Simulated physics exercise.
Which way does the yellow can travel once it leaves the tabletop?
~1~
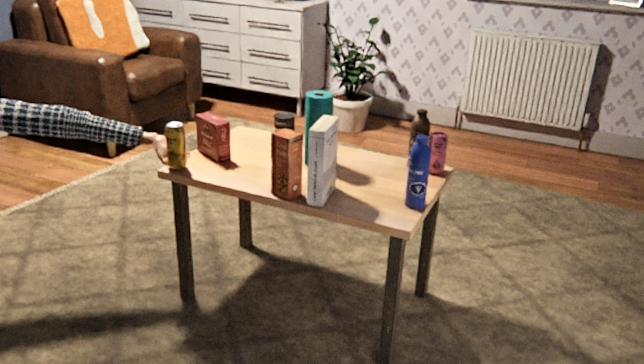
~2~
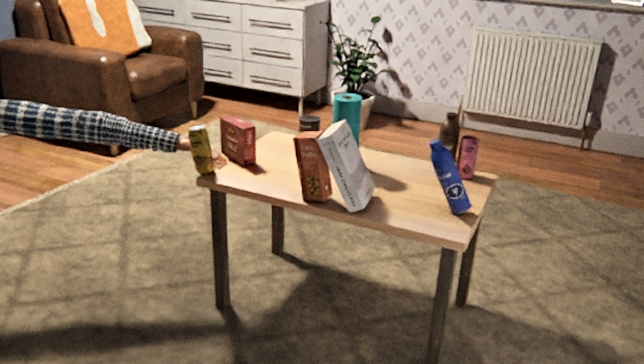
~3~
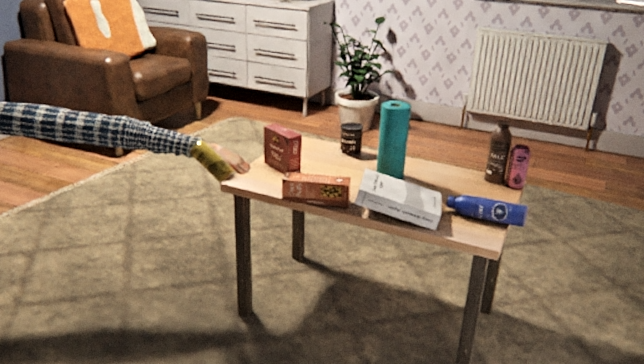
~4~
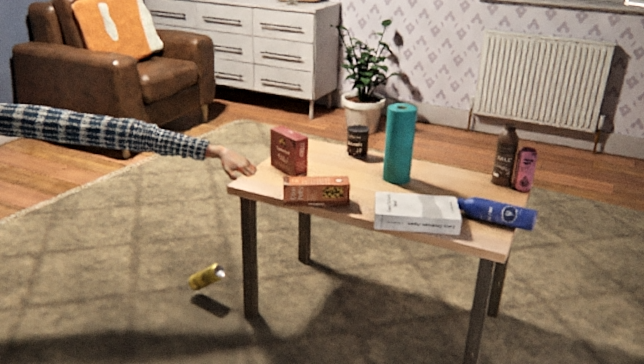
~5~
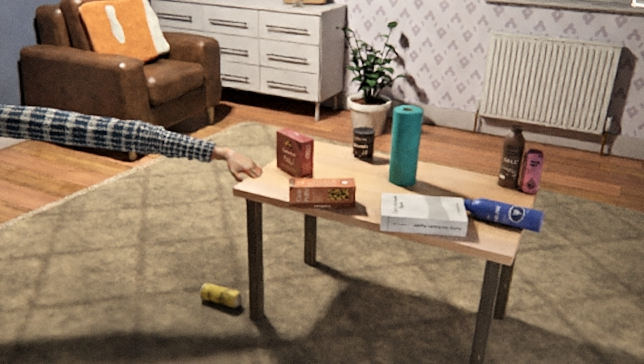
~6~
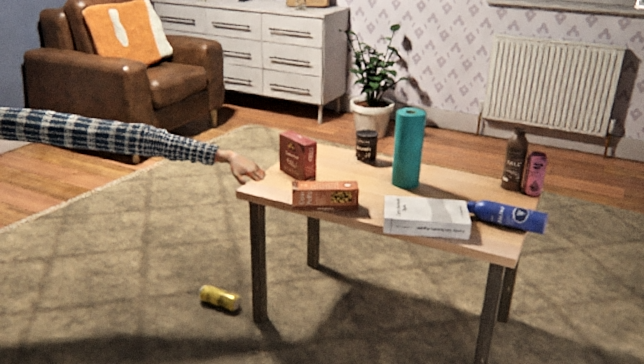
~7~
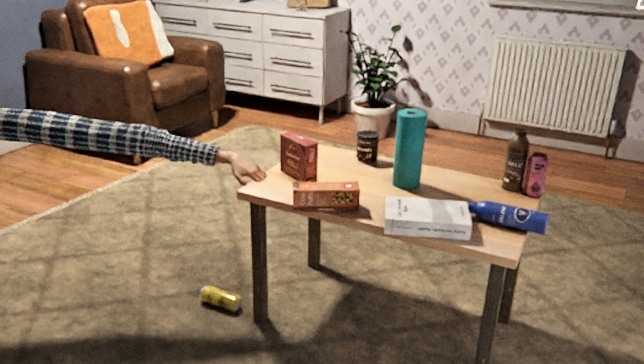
It moves down, dropping past the table's left edge to the rug, where it ends up lying on its side.
An arm slides a table right, toppling three items and sending a can onto the rug.
